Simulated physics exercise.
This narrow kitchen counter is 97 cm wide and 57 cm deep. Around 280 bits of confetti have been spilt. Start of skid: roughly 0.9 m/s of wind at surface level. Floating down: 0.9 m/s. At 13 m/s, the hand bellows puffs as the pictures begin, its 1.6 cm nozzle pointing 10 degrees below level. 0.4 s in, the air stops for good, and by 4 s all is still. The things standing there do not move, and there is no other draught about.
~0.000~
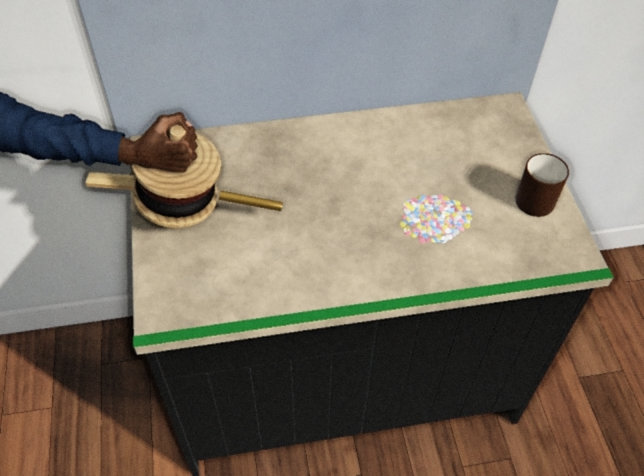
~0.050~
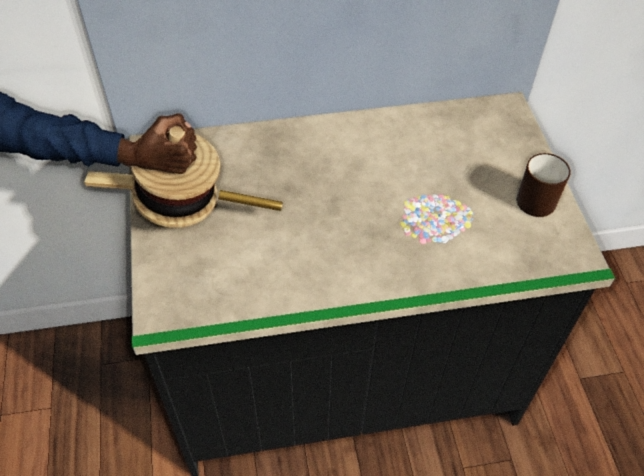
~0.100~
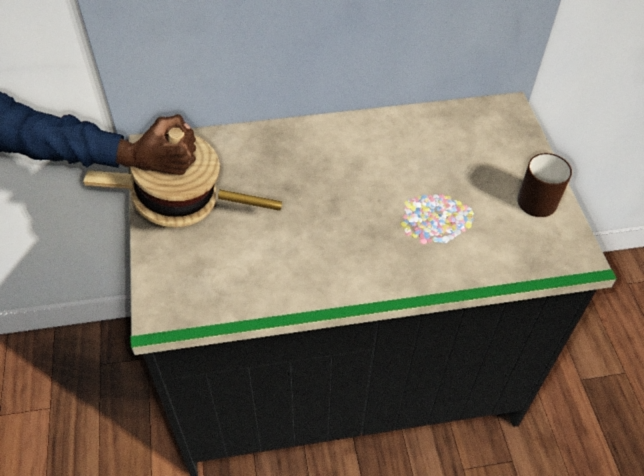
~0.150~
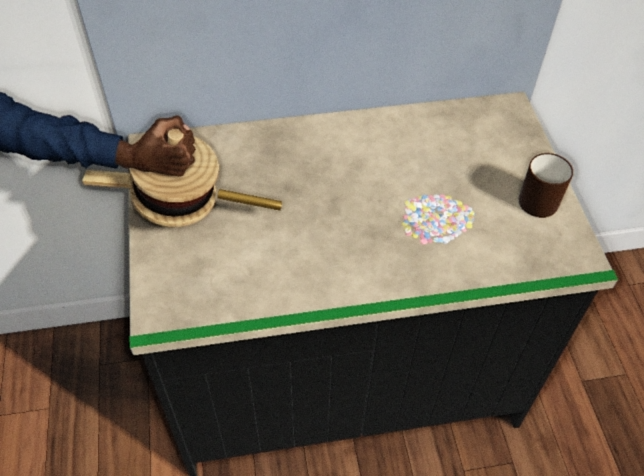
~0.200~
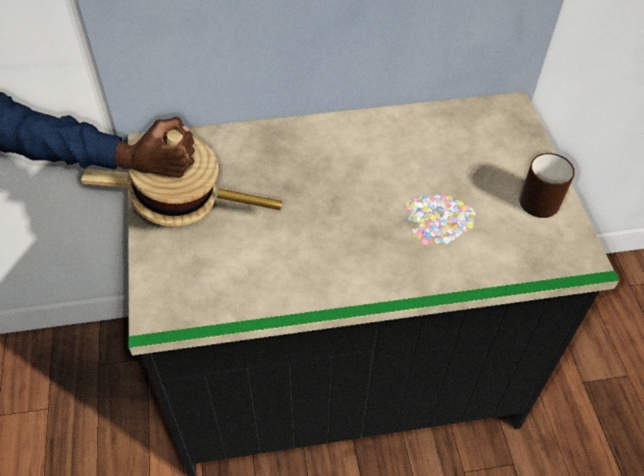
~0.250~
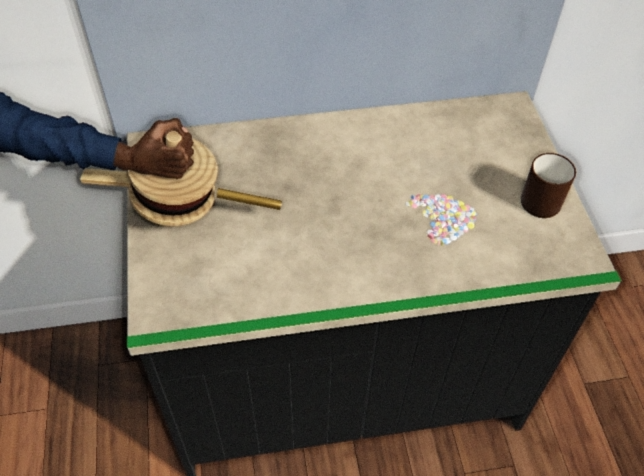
Colorful confetti bits shift slightly right across the counter while a hand grips the bellows.
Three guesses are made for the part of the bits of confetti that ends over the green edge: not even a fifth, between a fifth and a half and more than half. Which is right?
The part that ends over the green edge comes to less than one fifth.
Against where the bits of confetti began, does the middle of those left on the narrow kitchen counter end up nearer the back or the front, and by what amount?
It ends behind its start, some 5 cm.
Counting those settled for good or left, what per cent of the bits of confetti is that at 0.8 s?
Estimated share: Near 60 %.
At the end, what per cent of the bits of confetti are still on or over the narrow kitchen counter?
Close to 70 in a hundred are still there.
After 0.8 s, 0 % are over the green edge; the middle of those left on the top is near (518, 183); 65 % are gone or lie where they will stay.
After 1.3 s, 0 % are over the green edge; the middle of those left on the top is near (518, 183); 100 % are gone or lie where they will stay.
After 2.2 s, 0 % are over the green edge; the middle of those left on the top is near (518, 183); 100 % are gone or lie where they will stay.
After 4.0 s, at the end, 0 % are over the green edge; the middle of those left on the top is near (518, 183).
